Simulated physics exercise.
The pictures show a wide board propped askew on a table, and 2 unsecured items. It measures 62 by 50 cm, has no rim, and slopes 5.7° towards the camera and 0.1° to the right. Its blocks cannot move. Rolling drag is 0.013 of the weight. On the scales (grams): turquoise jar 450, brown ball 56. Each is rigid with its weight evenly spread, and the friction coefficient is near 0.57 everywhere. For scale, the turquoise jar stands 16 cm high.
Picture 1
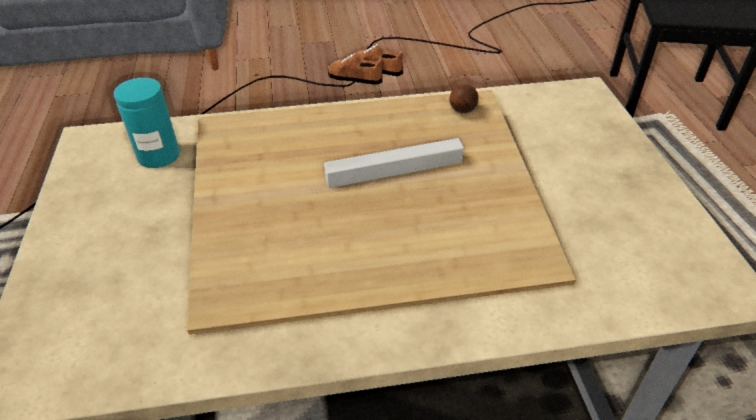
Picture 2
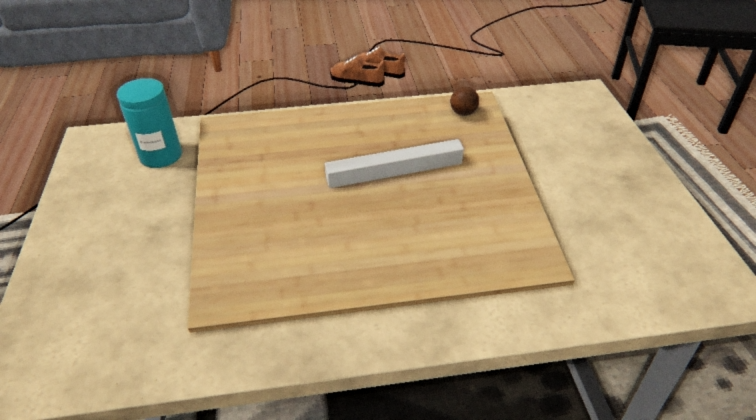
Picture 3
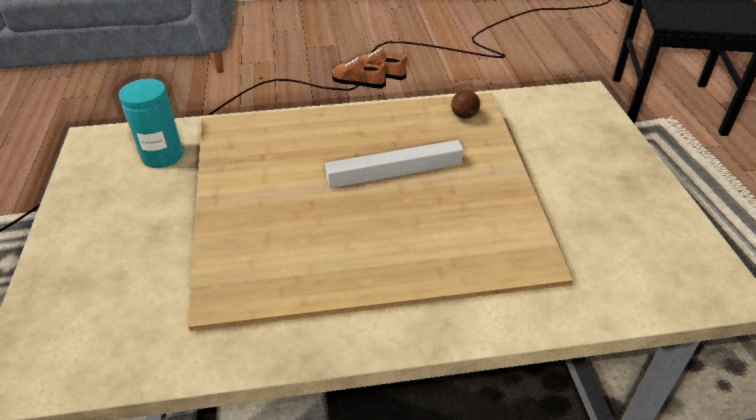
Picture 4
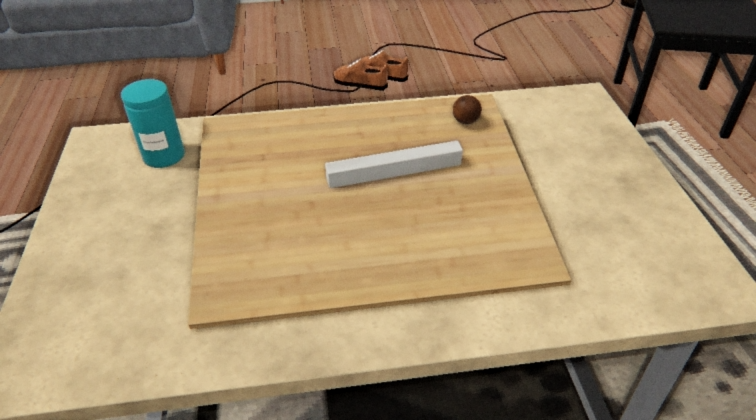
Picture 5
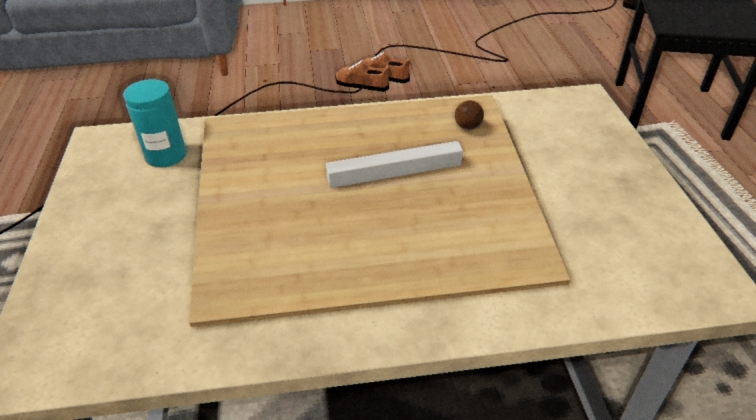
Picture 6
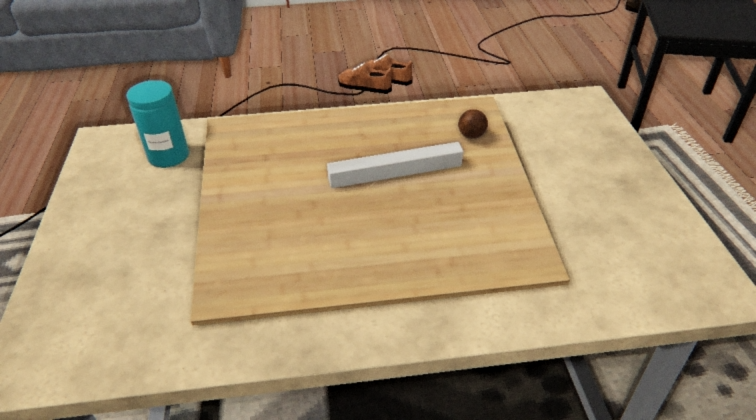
In this clip, a turquoise jar and a pale bar rest with a wooden board on a table, while a small brown ball near the board's far edge rolls a short way toward the camera and slightly right.
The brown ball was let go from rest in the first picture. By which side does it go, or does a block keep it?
The answer: Near edge.
Then, 0.30 s past the last view, 27 cm of board to the near edge; brown ball near (488, 162).
Then, 0.70 s past the last view, 3 cm of board to the near edge; brown ball near (525, 258).
Then, 0.90 s past the last view, it has gone over the near edge; brown ball near (555, 336).
Then, 1.10 s past the last view, it has gone over the near edge.
Finally, it has gone over the near edge; turquoise jar still in place (within 8 cm).
